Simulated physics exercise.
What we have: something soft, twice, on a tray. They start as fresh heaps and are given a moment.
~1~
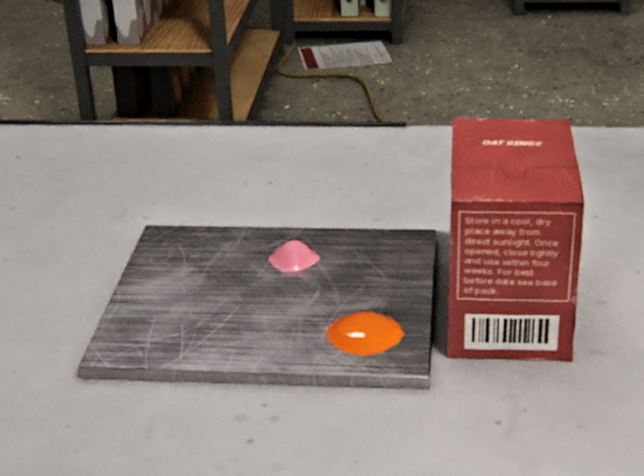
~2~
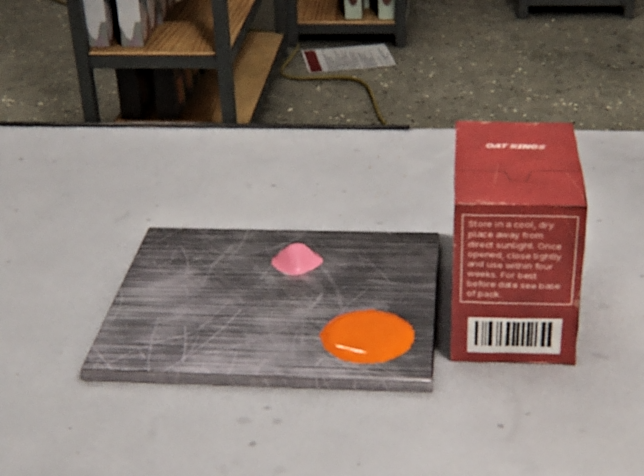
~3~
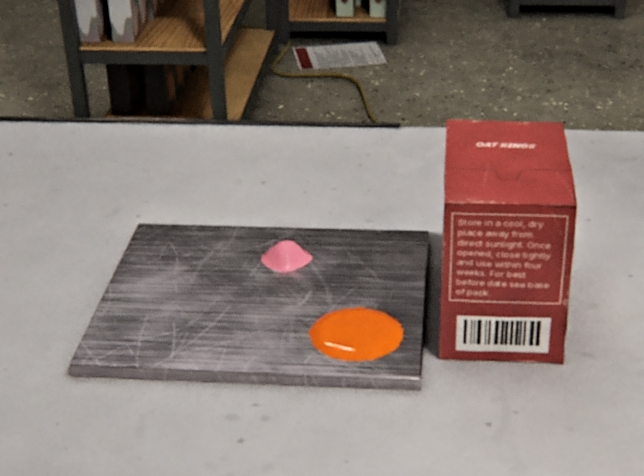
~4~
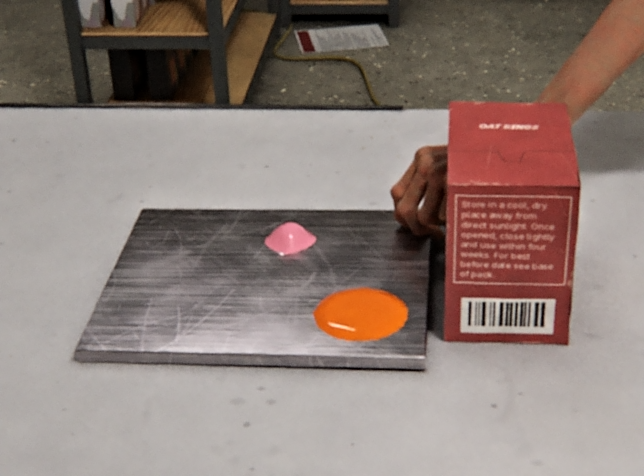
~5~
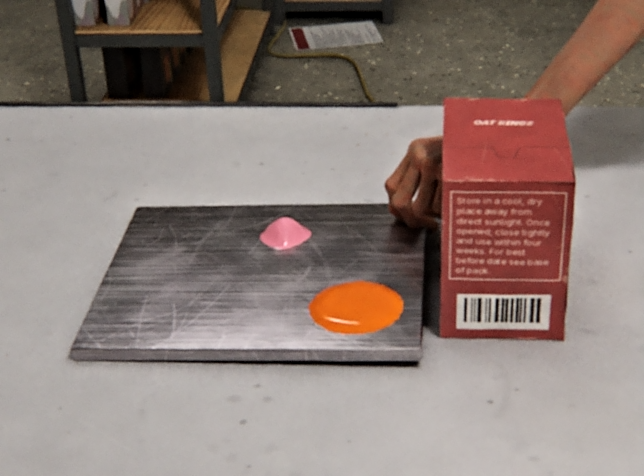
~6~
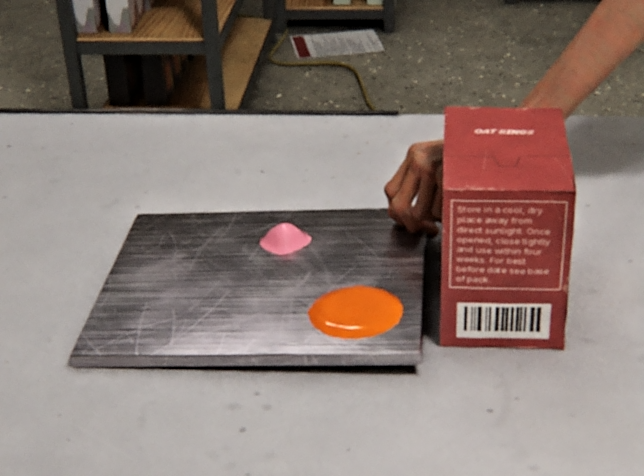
A glossy orange blob and a taller pink mound sit on a scratched dark grey tray, the orange one nearer at the right, beside a red packet on a pale tabletop. The view looks slightly down, with shelving on a grey floor behind, and shifts a little throughout. The orange blob spreads flatter while the pink keeps its peak, then a hand reaches in behind the packet, grips the tray's right end and raises it slightly.
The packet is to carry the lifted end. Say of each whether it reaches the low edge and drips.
As for the orange paste, it holds its ground; the pink paste holds its ground.
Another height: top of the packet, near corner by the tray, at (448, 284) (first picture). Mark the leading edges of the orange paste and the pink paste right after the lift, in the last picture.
In turn (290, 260) and (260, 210).
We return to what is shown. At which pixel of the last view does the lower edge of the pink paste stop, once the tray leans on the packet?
Roughly at (224, 174).
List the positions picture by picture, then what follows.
In the first frame, the tray lies flat; orange paste (364, 329) a low mound; pink paste (294, 250) a tall heap; packet (513, 284).
In the second frame, they settle; orange paste (367, 334) spread thin; pink paste (297, 253) a tall heap.
In the third frame, at rest; orange paste (356, 331) spread thin; pink paste (286, 250) a tall heap.
In the fourth frame, a hand takes the end; orange paste (361, 312) spread thin; pink paste (289, 232) a tall heap.
In the fifth frame, the end is rising; orange paste (357, 305) spread thin; pink paste (284, 227) a tall heap.
In the sixth frame, the tray slopes by about 3°; orange paste (356, 310) spread thin; pink paste (284, 233) a tall heap; packet (505, 273).
A moment on, slope about 35°; the orange paste has crept a little; the pink paste has not moved.
Further on, the orange paste has crept down a long way; the pink paste has not moved.
When it is over, slope about 35°; the orange paste has crept down a long way; the pink paste has not moved.
